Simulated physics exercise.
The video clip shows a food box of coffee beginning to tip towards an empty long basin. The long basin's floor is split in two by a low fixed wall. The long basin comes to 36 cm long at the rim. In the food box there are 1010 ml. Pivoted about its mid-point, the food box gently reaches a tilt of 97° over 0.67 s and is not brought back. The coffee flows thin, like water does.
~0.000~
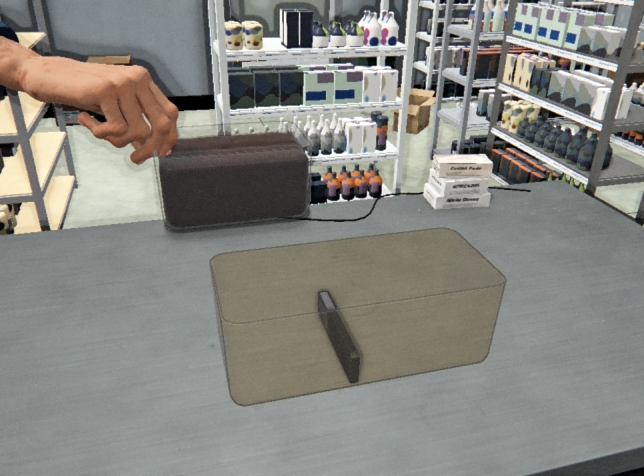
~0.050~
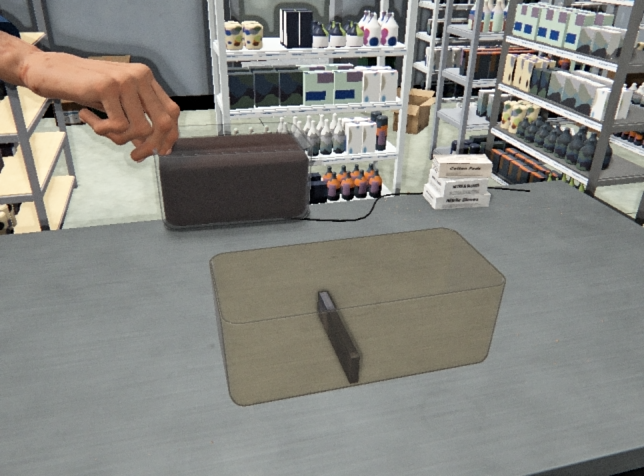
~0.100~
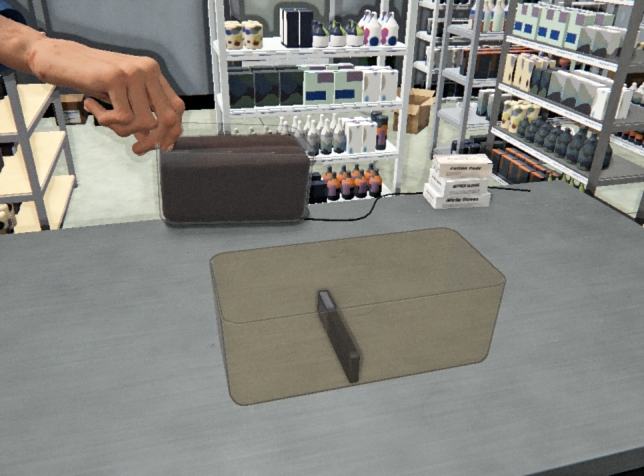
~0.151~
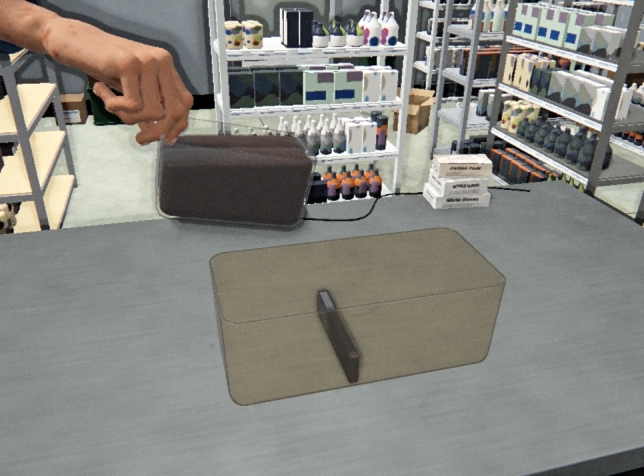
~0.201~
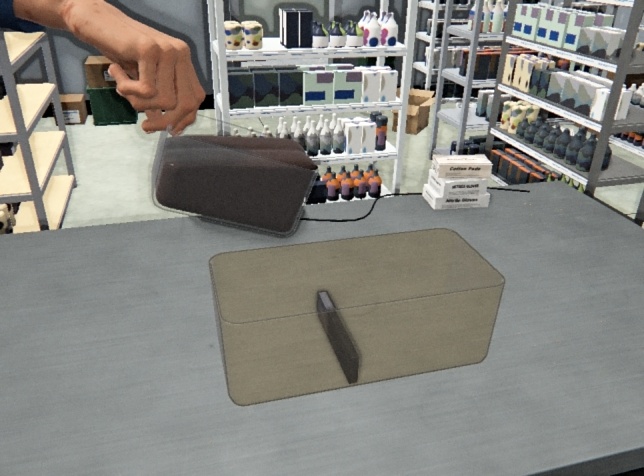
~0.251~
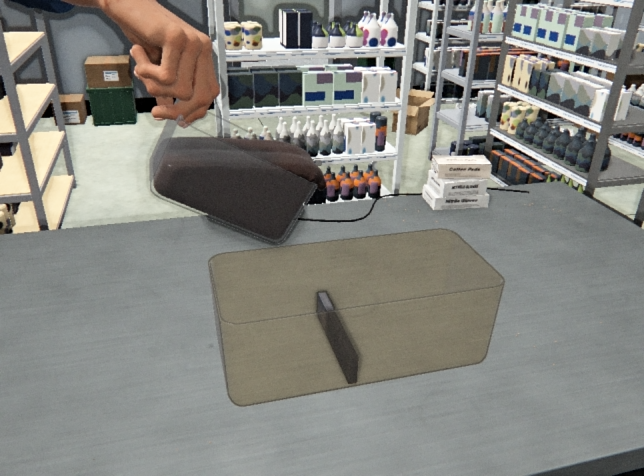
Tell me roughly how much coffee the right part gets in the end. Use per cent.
It gets about 65 per cent.
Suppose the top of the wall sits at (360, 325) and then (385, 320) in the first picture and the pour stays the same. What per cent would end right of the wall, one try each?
First 45, then 15 per cent.
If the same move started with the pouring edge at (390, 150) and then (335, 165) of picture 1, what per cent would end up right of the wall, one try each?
Try 1: 90 %; try 2: 80 %.
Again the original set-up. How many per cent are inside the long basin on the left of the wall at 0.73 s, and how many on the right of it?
Near 18 on the left, 68 on the right.
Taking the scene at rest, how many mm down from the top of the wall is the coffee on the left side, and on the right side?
Near 30 mm for the left and near 20 mm for the right.
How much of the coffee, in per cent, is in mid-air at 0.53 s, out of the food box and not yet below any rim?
My guess is roughly 42 %.
By 0.53 s the tilt is 86° and 29 per cent is still to pour, 1 is left of the wall and 27 right of it.
By 0.73 s the tilt is 97° and 8 per cent is still to pour, 17 is left of the wall and 68 right of it.
By 0.94 s the tilt is 97° and 2 per cent is still to pour, 26 is left of the wall and 67 right of it.
By 1.17 s the tilt is 97° and 1 per cent is still to pour, 29 is left of the wall and 66 right of it.
At rest 31 per cent lies left of the wall, 65 right of it and 3 outside.
